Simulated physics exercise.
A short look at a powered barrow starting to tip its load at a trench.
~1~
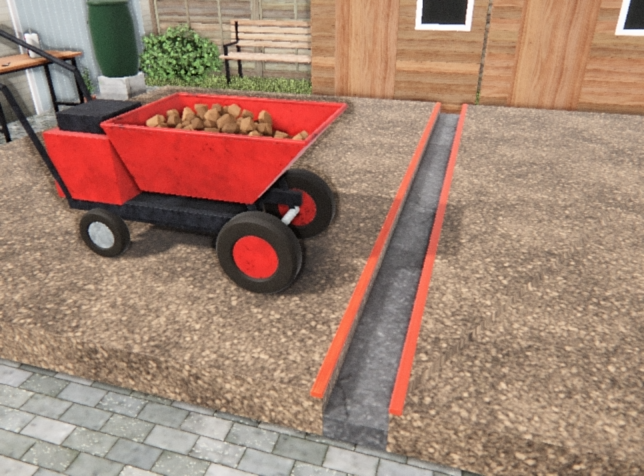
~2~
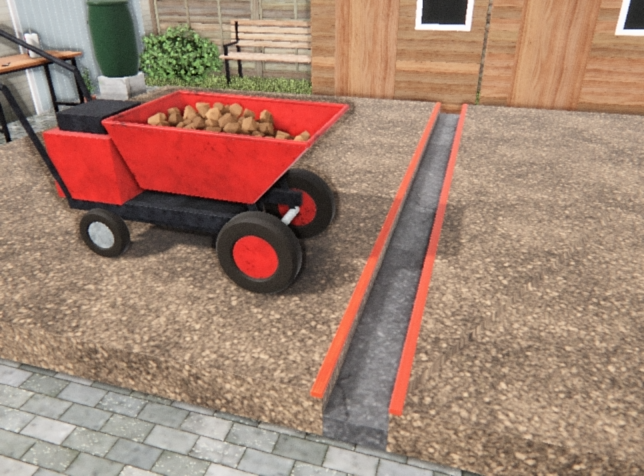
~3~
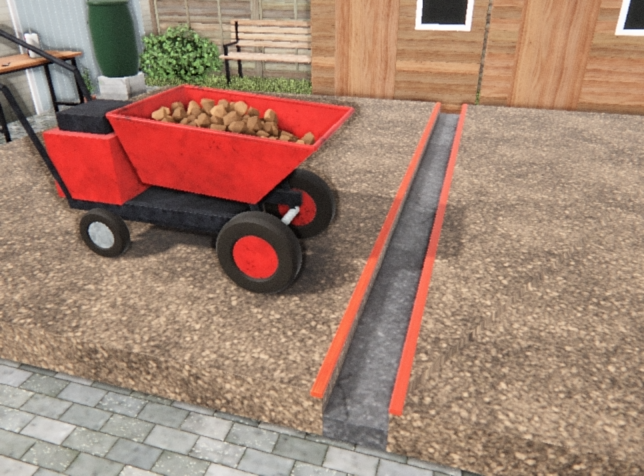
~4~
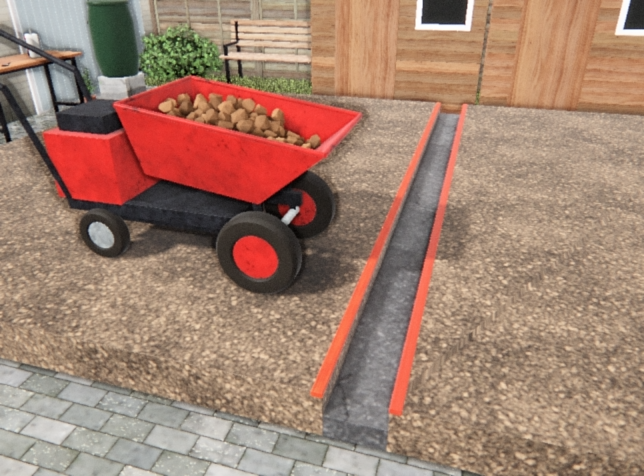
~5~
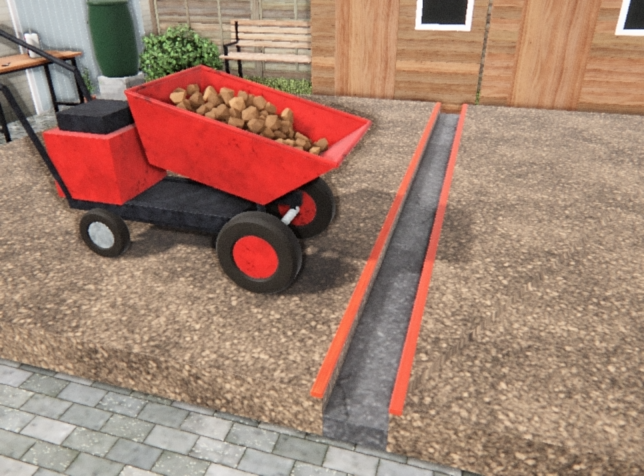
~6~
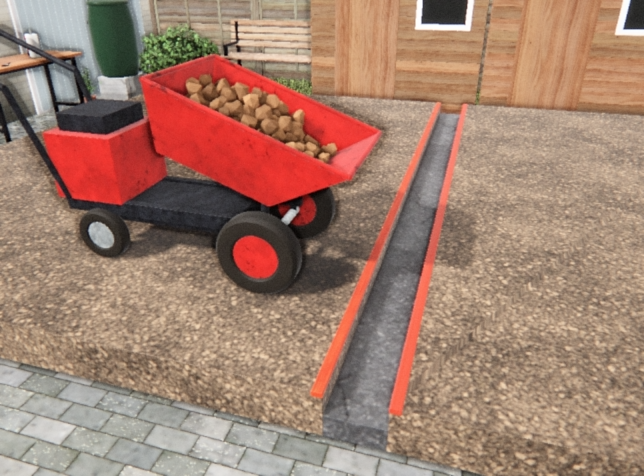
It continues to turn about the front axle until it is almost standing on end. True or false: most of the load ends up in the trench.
False.
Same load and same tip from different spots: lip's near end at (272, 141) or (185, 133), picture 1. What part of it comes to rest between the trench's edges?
50 % and 30 %.
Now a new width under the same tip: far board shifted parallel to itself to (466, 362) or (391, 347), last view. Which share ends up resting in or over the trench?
Lab note: Try one 70 per cent, try two 0 per cent.
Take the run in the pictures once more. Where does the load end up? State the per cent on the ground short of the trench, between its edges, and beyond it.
Roughly: Short 0, between 30, beyond 50 per cent.
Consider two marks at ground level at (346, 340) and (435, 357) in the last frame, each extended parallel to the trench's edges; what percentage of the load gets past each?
Roughly 80 per cent, then roughly 40 per cent.
Just after the last frame, skip tipped steeply; every one in the skip.
A moment on, skip tipped right over; roughly two thirds in the skip; about a tenth in or heaped over the trench; roughly a quarter beyond it; just a few falling.
Further on, skip tipped right over; roughly a quarter in the skip; roughly a quarter in or heaped over the trench; roughly half beyond it.
When it is over, skip tipped right over; roughly a quarter in the skip; roughly a quarter in or heaped over the trench; roughly half beyond it.
